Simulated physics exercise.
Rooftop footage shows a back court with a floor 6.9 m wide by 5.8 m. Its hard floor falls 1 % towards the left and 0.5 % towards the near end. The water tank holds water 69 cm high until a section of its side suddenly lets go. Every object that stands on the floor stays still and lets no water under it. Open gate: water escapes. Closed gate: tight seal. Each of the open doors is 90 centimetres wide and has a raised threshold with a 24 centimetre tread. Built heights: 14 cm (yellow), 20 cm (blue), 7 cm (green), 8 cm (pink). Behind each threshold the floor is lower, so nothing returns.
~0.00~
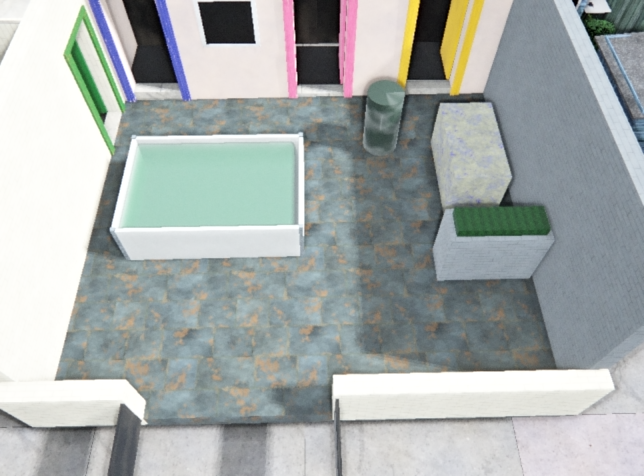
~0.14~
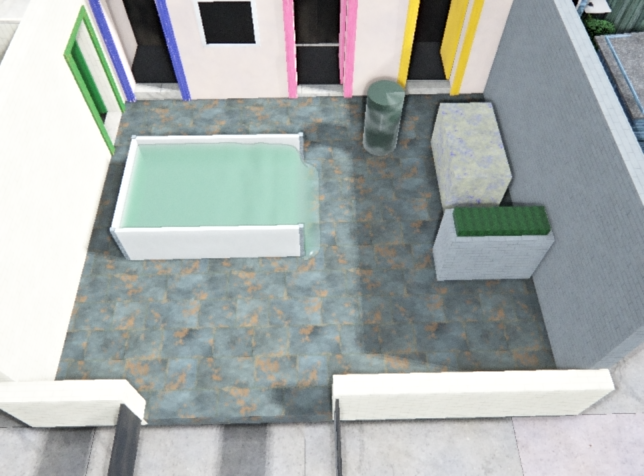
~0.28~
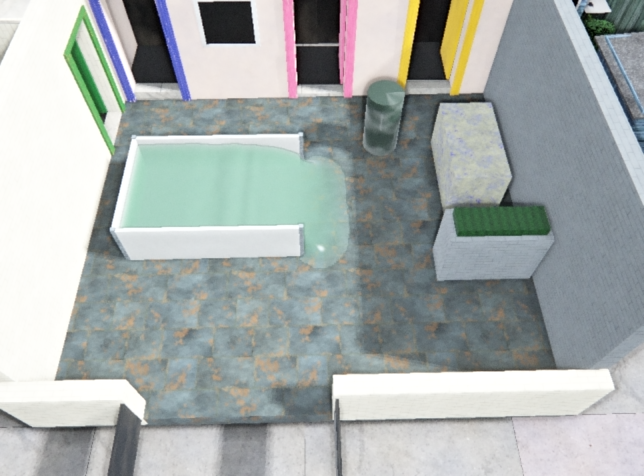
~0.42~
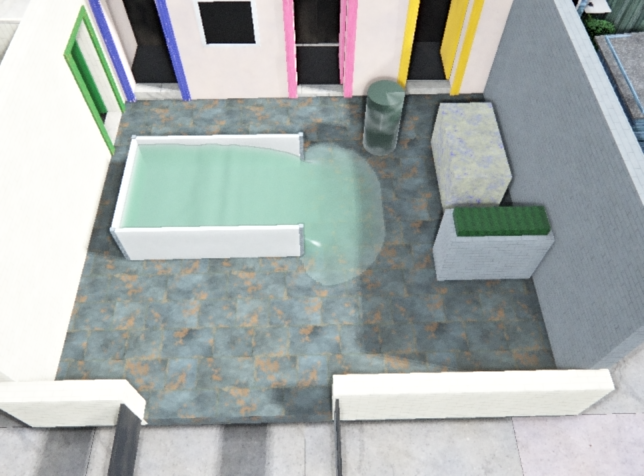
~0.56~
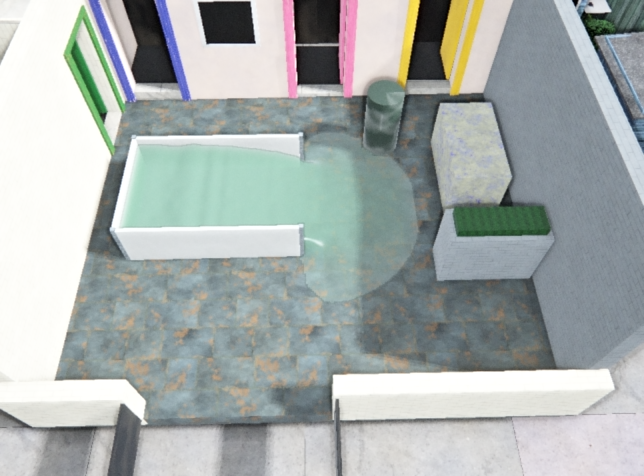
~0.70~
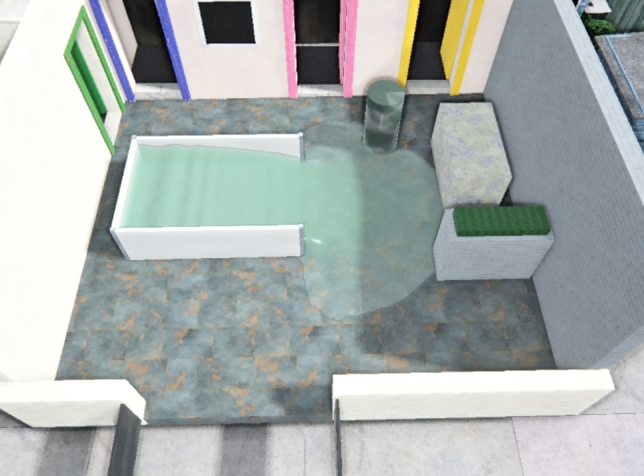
Pale green water poured out through the open right side of a white-walled tank and spread in a widening rounded sheet across the courtyard tiles, reaching close to the grey blocks on the right.
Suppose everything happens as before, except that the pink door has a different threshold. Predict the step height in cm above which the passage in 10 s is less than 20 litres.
About 8.5 cm of height.
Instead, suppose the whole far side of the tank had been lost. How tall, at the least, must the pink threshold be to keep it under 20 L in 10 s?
Roughly 23 cm.
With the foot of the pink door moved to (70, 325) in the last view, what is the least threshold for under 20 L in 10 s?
Minimum: Close to 7.5 cm.
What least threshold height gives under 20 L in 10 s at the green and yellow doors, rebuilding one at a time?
About 13.5 cm at green and 21 cm at yellow.
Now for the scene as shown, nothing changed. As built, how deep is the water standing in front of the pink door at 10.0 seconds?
Depth: Near 5.0 cm.
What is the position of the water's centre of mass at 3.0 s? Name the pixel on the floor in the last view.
Near (359, 206).
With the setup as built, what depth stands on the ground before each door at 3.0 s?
Yellow door 24 cm, blue door 0 cm, green door 0 cm, pink door 12 cm.
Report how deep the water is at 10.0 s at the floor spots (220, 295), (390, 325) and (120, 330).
In order: Around 5, 5 and 9 cm.
After 1.4 s water covers 30 % of the floor, deepest (43 cm) near (521, 243); it has not reached the pink door.
After 3.0 s water covers 50 % of the floor, deepest (38 cm) near (498, 244); 12 cm at the pink door, 3 litres in over its 8 cm threshold.
After 10.0 s water covers 100 % of the floor, deepest (16 cm) near (104, 401); 5 cm at the pink door, 26 litres in over its 8 cm threshold.
At the pink door as built, the water arrived by 1.7 s and peaked near 12 cm at 5.0 s.
Run again over the same 10 s with other heights there, 31 litres in over 7.5 cm, 10 litres over 10 cm. The limit of 20 litres is kept from about 8.5 cm up.
